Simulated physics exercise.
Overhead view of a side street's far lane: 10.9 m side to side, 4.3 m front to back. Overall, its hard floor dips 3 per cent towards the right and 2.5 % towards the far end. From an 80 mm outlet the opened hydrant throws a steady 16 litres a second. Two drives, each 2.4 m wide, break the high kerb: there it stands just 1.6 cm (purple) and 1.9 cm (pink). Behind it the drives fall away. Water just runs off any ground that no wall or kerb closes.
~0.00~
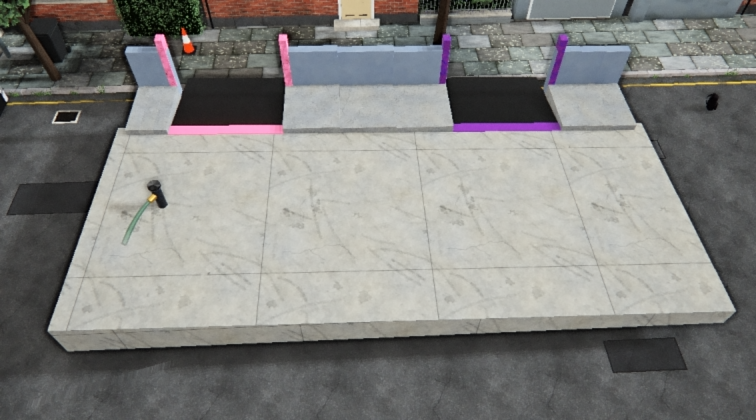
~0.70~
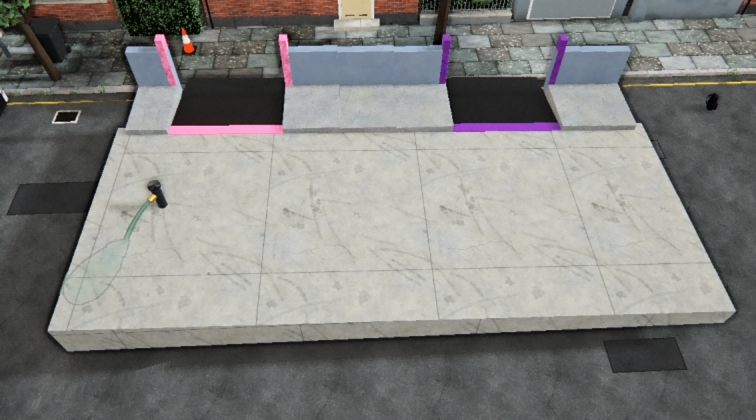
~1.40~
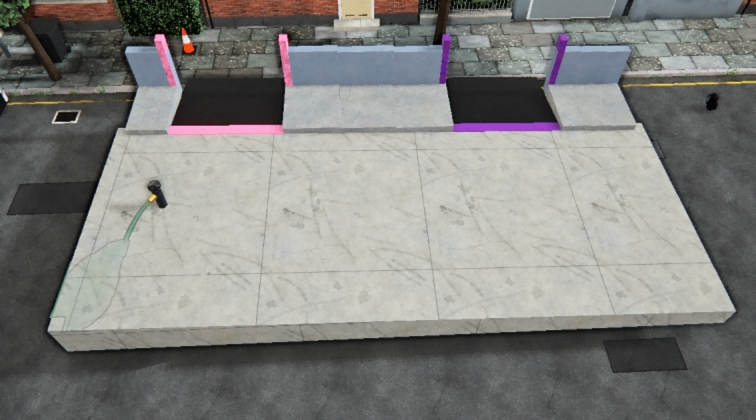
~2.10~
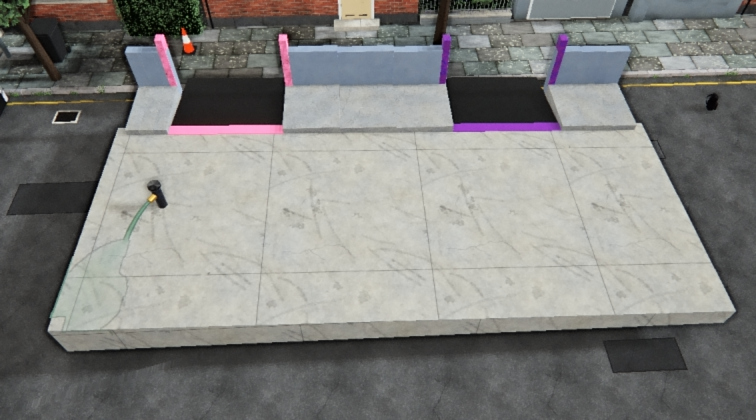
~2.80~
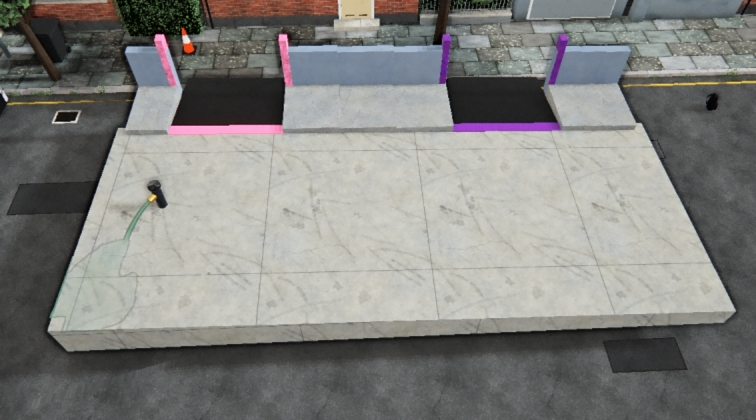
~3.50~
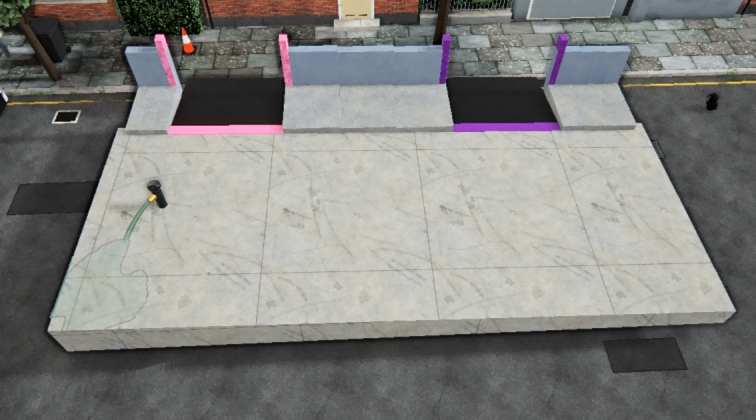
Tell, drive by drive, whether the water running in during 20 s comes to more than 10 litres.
My guess is the purple driveway stays shy of the threshold, my guess is the pink driveway stays shy of the threshold.
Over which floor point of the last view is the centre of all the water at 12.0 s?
I'd say somewhere about (129, 274).
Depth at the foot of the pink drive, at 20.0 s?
Depth: Approx. 0.0 cm.
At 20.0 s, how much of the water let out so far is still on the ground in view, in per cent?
10 %.
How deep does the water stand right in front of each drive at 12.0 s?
Depth (cm) - purple: 0.0, pink: 0.0.
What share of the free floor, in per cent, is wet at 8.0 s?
I'd say some 0 in a hundred.
After 5.0 s water covers under 5 % of the floor and is deepest (4 cm) near (57, 317); purple driveway not reached, pink driveway not reached.
After 8.0 s water covers under 5 % of the floor and is deepest (4 cm) near (57, 317); purple driveway not reached, pink driveway not reached.
After 12.0 s water covers under 5 % of the floor and is deepest (4 cm) near (57, 317); purple driveway not reached, pink driveway not reached.
After 16.0 s water covers under 5 % of the floor and is deepest (4 cm) near (57, 317); purple driveway not reached, pink driveway not reached.
After 20.0 s water covers under 5 % of the floor and is deepest (4 cm) near (57, 317); purple driveway not reached, pink driveway not reached.
